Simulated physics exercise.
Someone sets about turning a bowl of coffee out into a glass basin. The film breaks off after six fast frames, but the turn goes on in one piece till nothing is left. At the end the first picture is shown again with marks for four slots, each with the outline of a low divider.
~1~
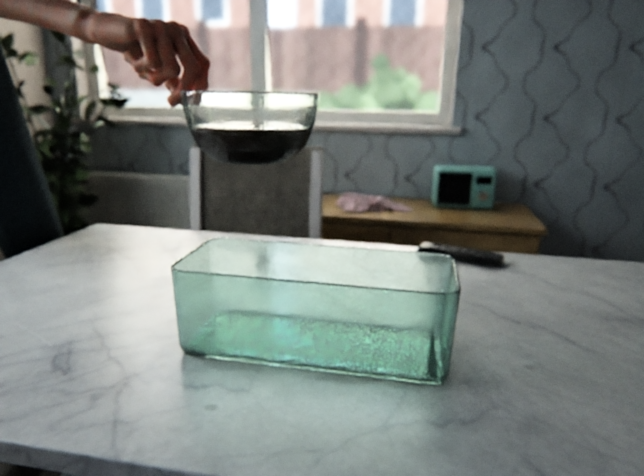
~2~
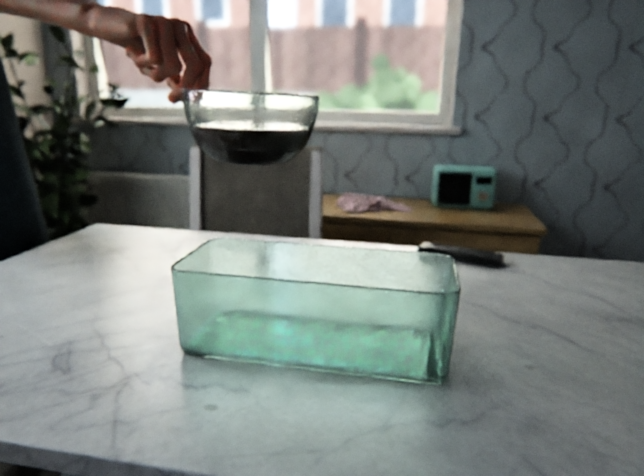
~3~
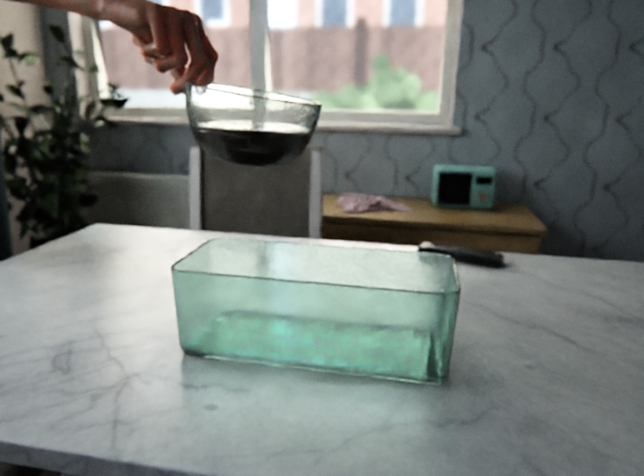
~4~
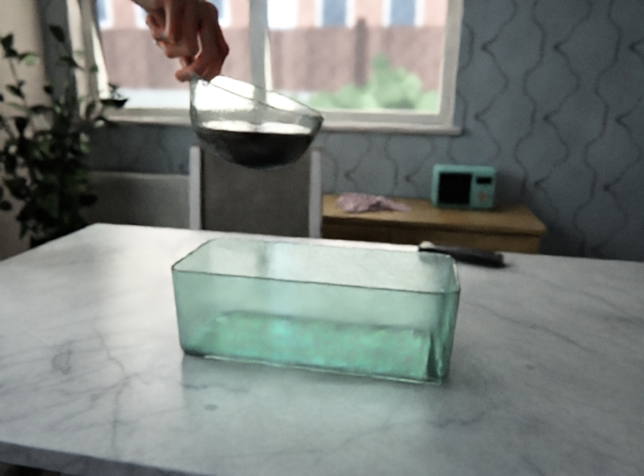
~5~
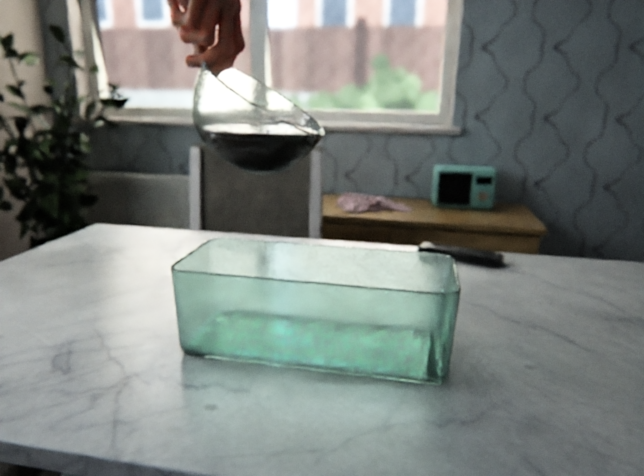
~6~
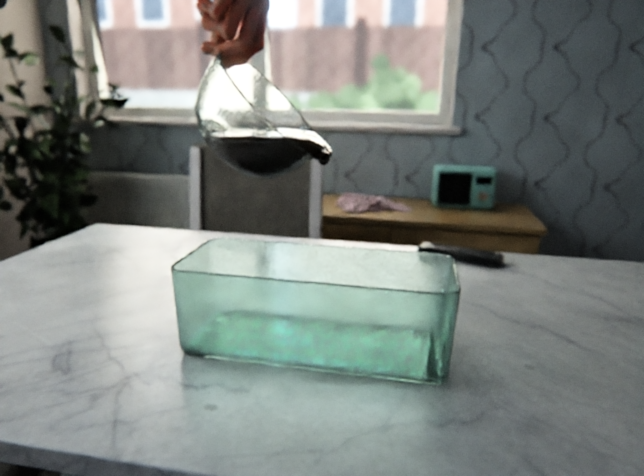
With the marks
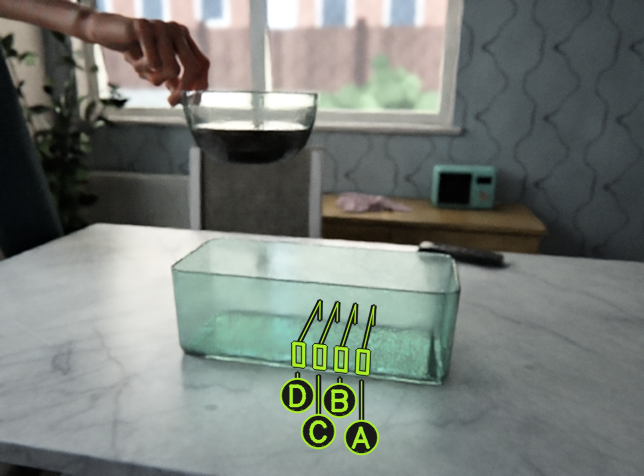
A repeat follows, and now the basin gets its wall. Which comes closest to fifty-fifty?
B.
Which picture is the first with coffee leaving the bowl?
Picture 6.
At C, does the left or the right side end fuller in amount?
More ends on the right.
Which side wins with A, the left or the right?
The left side.
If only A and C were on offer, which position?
Here it is position C.
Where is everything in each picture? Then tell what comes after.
Upright, lip at (314, 93); basin from (182, 349) to (448, 381); nothing has left yet, in the first picture.
Tipped about 2°, lip at (315, 95); nothing has left yet, in the second picture.
Tipped about 9°, lip at (318, 103); nothing has left yet, in the third picture.
Tipped about 18°, lip at (321, 116); nothing has left yet, in the fourth picture.
Tipped about 31°, lip at (321, 133); nothing has left yet, in the fifth picture.
Tipped about 46°, lip at (317, 151); coffee is over the lip, down to (323, 162), in the sixth picture.
On the marked copy, A at (361, 381); B at (339, 378); C at (318, 375); D at (297, 373).
Choosing A, about 84 % ends left of the wall and 14 % right of it.
Choosing B, about 52 % ends left of the wall and 47 % right of it.
Choosing C, about 26 % ends left of the wall and 74 % right of it.
Choosing D, about 11 % ends left of the wall and 88 % right of it.
